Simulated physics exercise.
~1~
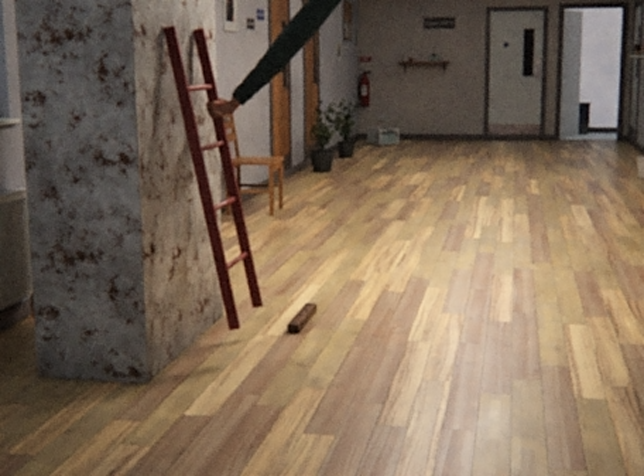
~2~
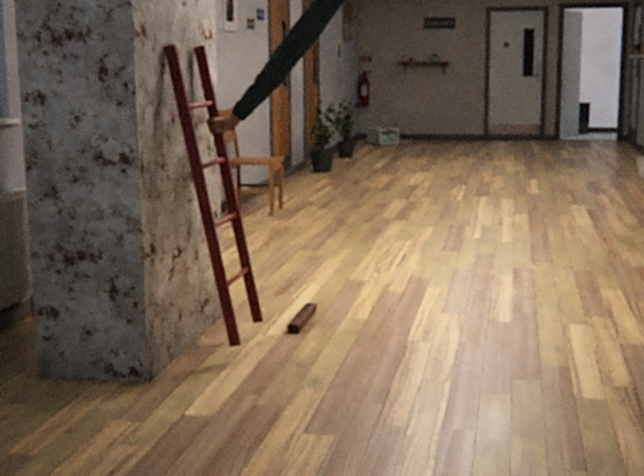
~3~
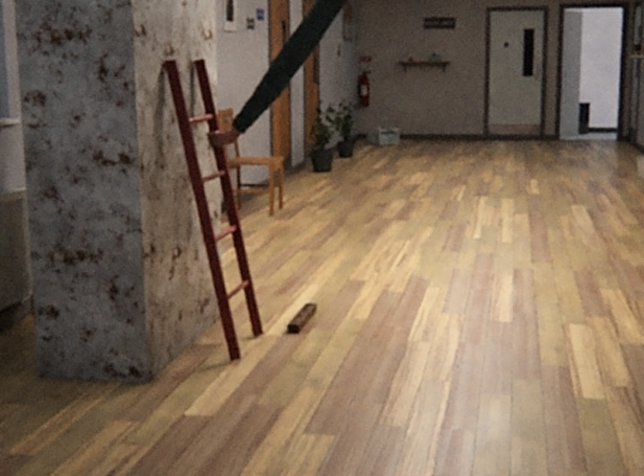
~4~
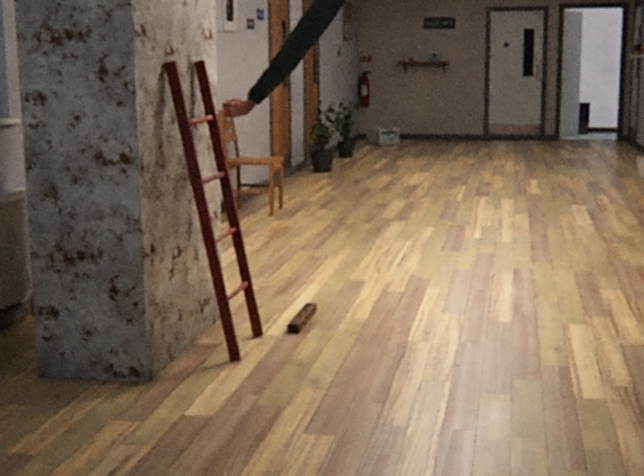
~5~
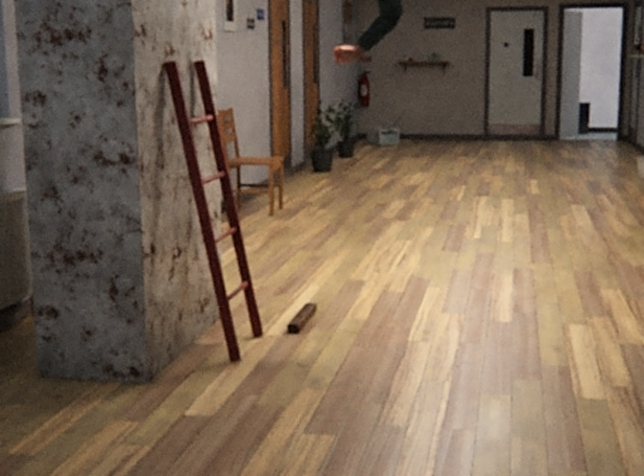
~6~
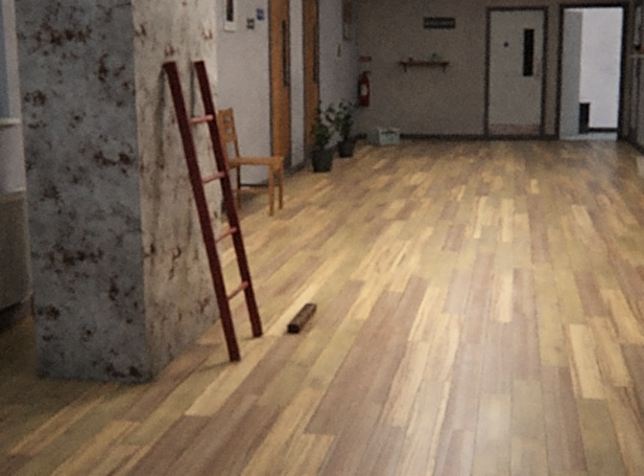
A red ladder-like rack was being leaned against a mottled pillar by someone's outstretched arm, its feet shifting slightly down the wooden floor near a small batten, before the hand let go and drew away, leaving the rack standing there, still propped up.
